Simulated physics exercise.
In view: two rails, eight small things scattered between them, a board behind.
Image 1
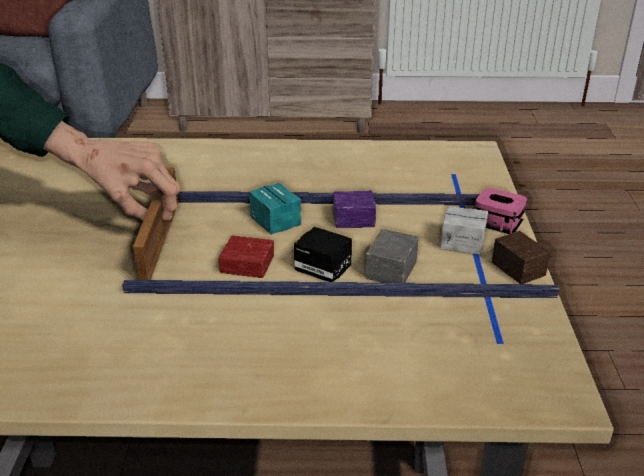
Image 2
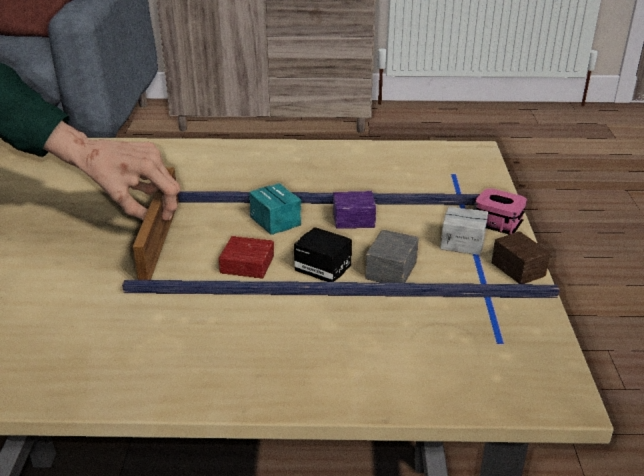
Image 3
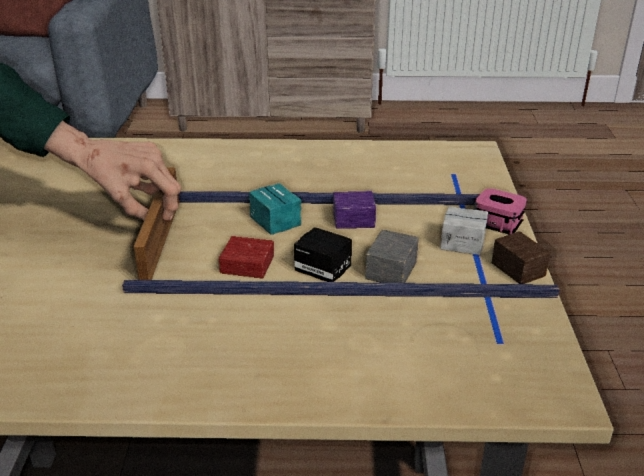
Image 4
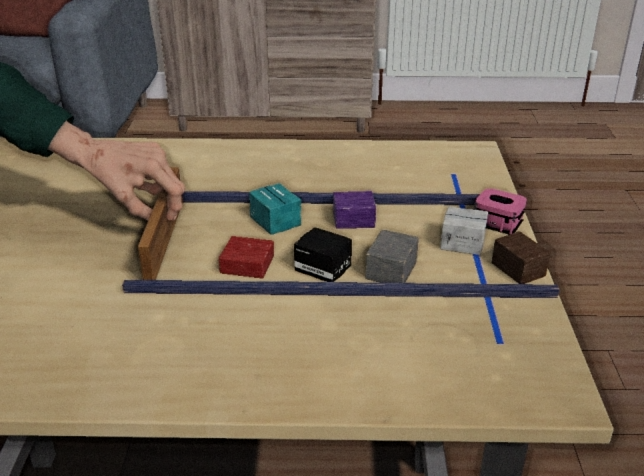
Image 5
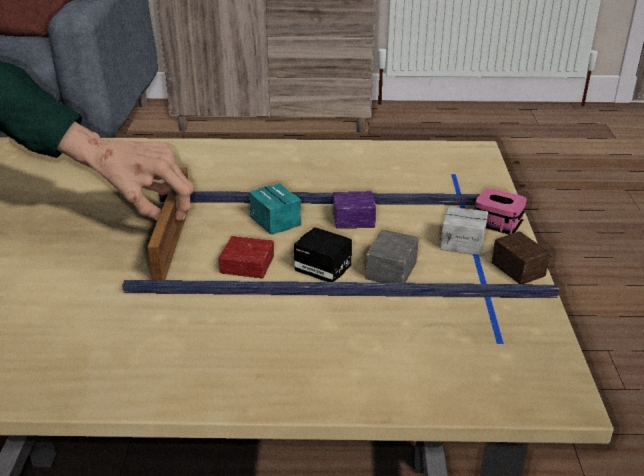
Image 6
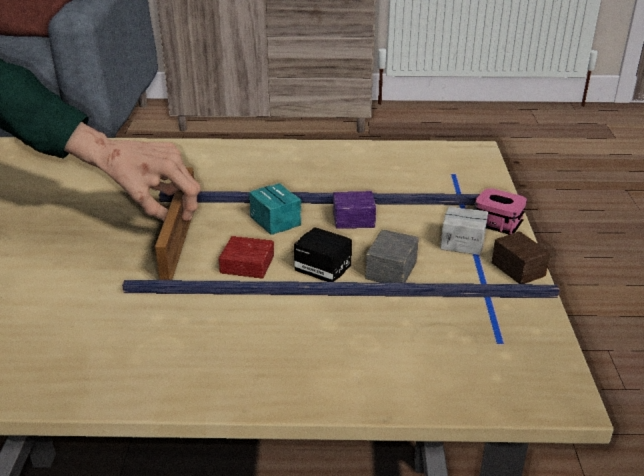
On a wooden table in a room, a hand held a brown board upright behind eight small blocks and boxes scattered between two dark rails, then slid it slightly right toward them.
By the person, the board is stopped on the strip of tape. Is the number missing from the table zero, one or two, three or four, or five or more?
The count that falls off is between three and four.
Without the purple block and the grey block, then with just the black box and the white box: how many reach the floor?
You'd count 1 the first time and 2 the second time.
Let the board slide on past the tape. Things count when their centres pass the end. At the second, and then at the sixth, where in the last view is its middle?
It sits near (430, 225), and then near (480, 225).
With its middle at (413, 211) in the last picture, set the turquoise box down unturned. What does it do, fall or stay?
I reckon it remains in place.
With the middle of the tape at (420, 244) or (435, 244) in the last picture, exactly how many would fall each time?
In the first try the count is 1, and in the second it is 1.
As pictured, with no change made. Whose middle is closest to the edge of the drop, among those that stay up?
The black box finishes closest.
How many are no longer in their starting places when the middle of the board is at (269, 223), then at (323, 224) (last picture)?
First 3, after that 5.
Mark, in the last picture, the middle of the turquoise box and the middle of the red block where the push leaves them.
Middles: Around (487, 215) and around (501, 258).
Soon after, none off yet; brown block at rest near (520, 258); pink case at rest near (500, 211); white box at rest near (464, 230).
By the end, the number that fall off is three or four; fallen, grey block, pink case and brown block.
